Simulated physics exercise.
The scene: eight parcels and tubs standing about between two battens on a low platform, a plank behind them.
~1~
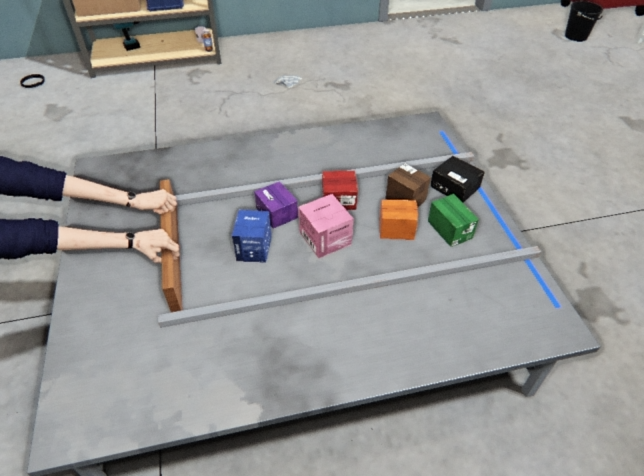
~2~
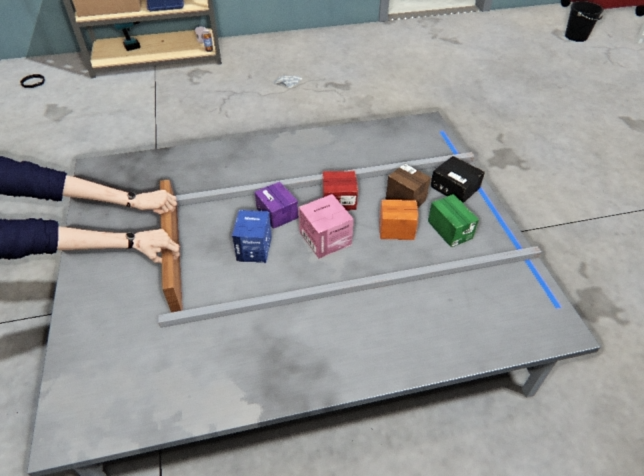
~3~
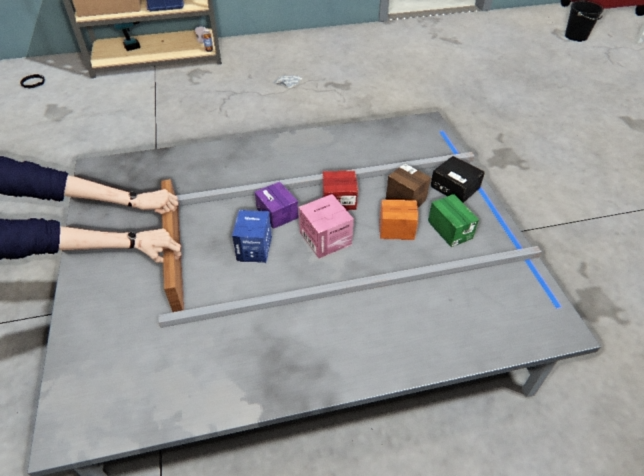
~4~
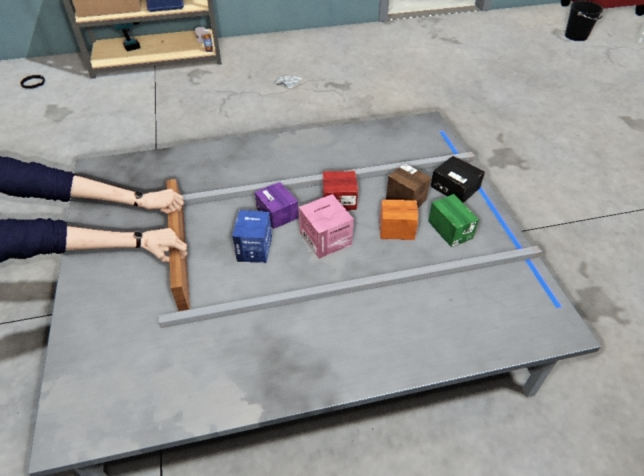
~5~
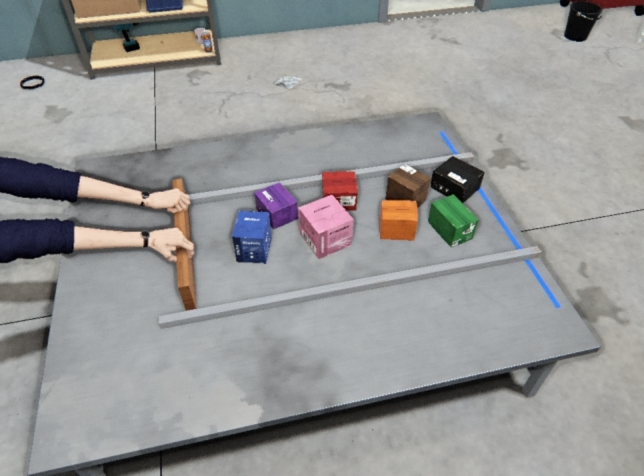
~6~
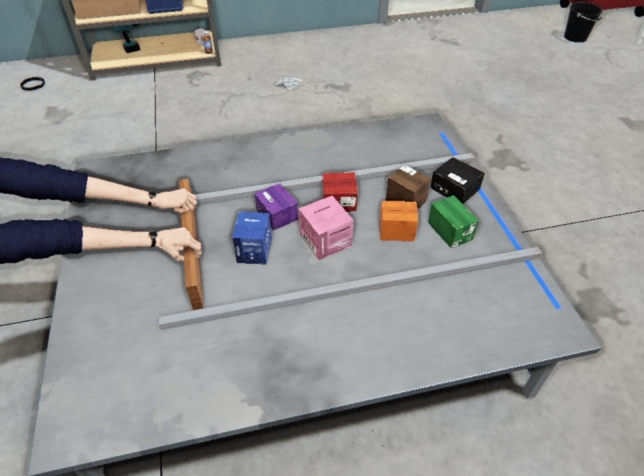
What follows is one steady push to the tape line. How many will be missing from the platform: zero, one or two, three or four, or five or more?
As it turns out, the number that fall off is five or more.
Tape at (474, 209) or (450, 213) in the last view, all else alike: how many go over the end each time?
The counts: 6 and 4.
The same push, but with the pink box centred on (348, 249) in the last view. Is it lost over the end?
The pink box tumbles off.
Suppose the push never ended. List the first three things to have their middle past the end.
In order: The black parcel, then the green parcel, then the orange parcel.
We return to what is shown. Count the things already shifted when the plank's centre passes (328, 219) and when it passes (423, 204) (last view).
First 5, then 8.
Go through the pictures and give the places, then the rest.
Black parcel (457, 179); green parcel (452, 220); brown box (408, 188); plank (171, 243); tape (490, 205), in the first frame.
Green parcel (452, 221); purple box (277, 205), in the second frame.
Brown box (408, 189); blue box (253, 237), in the third frame.
Black parcel (457, 179); plank (178, 242), in the fourth frame.
Green parcel (452, 221); red parcel (339, 191), in the fifth frame.
Black parcel (457, 181); green parcel (452, 222); brown box (408, 190); plank (191, 242); tape (490, 206), in the sixth frame.
Early on, none off yet; black parcel at rest near (457, 181); green parcel at rest near (452, 222); brown box at rest near (408, 190).
A while later, none off yet; black parcel travelled about its own width near (486, 174); green parcel travelled about its own width near (514, 220); brown box travelled well along near (462, 185).
Finally, the number that fall off is five or more; lost, blue box, purple box, pink box, red parcel, orange parcel, brown box, green parcel and black parcel.
